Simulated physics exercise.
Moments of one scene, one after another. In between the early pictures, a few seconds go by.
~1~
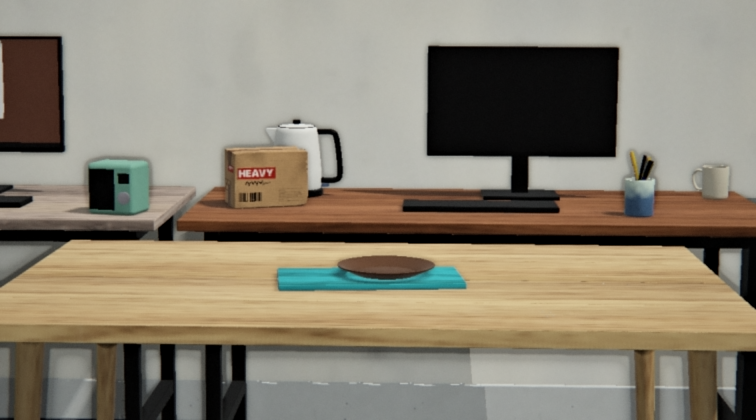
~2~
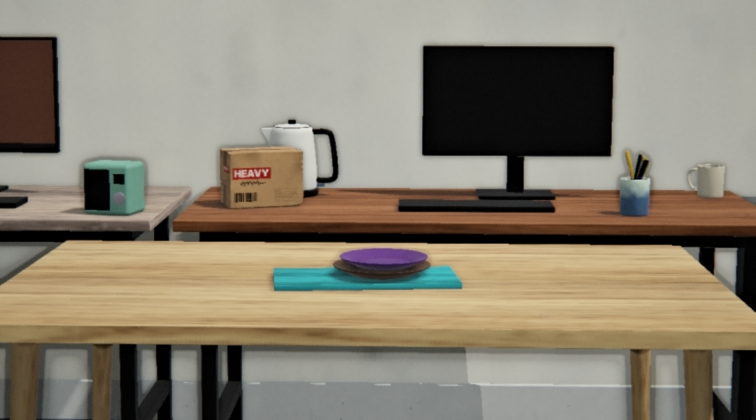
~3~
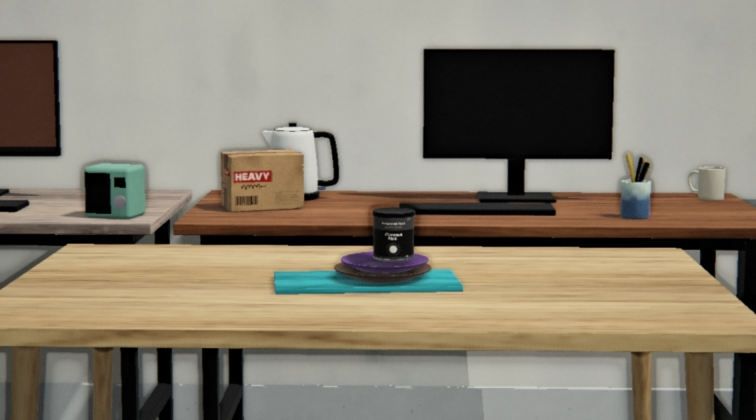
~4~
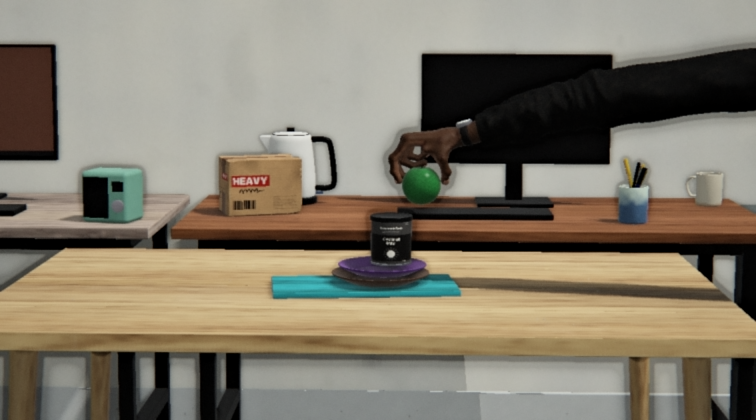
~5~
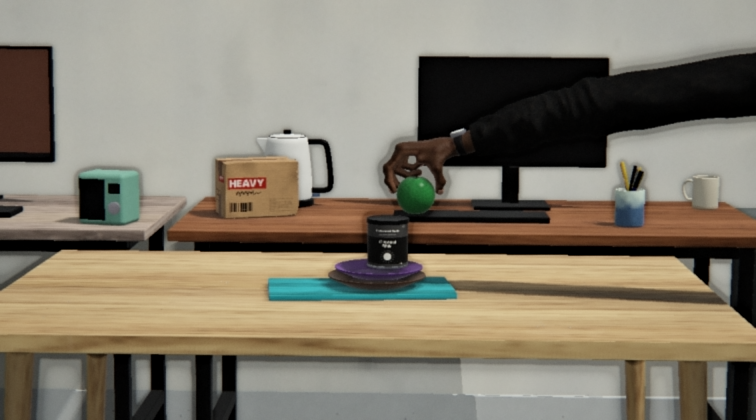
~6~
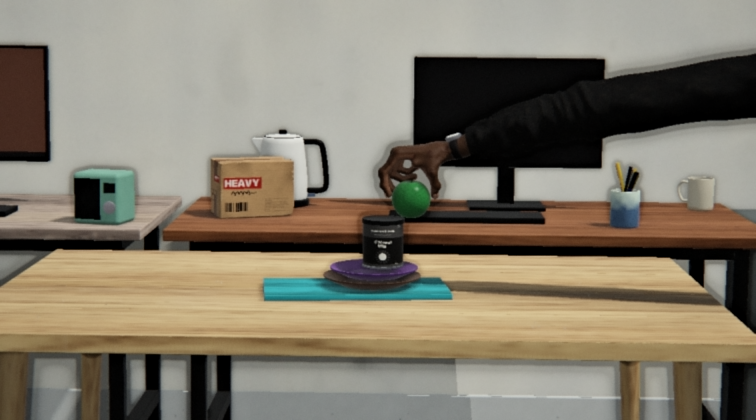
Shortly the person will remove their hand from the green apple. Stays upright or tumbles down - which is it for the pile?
The pile tumbles down.
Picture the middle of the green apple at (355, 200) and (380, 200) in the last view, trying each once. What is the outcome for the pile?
On the first release the pile caves in, while on the second it stays intact.
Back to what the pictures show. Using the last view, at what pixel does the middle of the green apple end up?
Somewhere around (445, 268) in the last picture.
Then, 0.30 s after the last picture, green apple now fallen.
Then, 0.40 s after the last picture, things are still on the move.
At rest, fallen, green apple; the other 4 in place. Seen from the same camera at the end, green apple near (445, 268). The pile gives way.
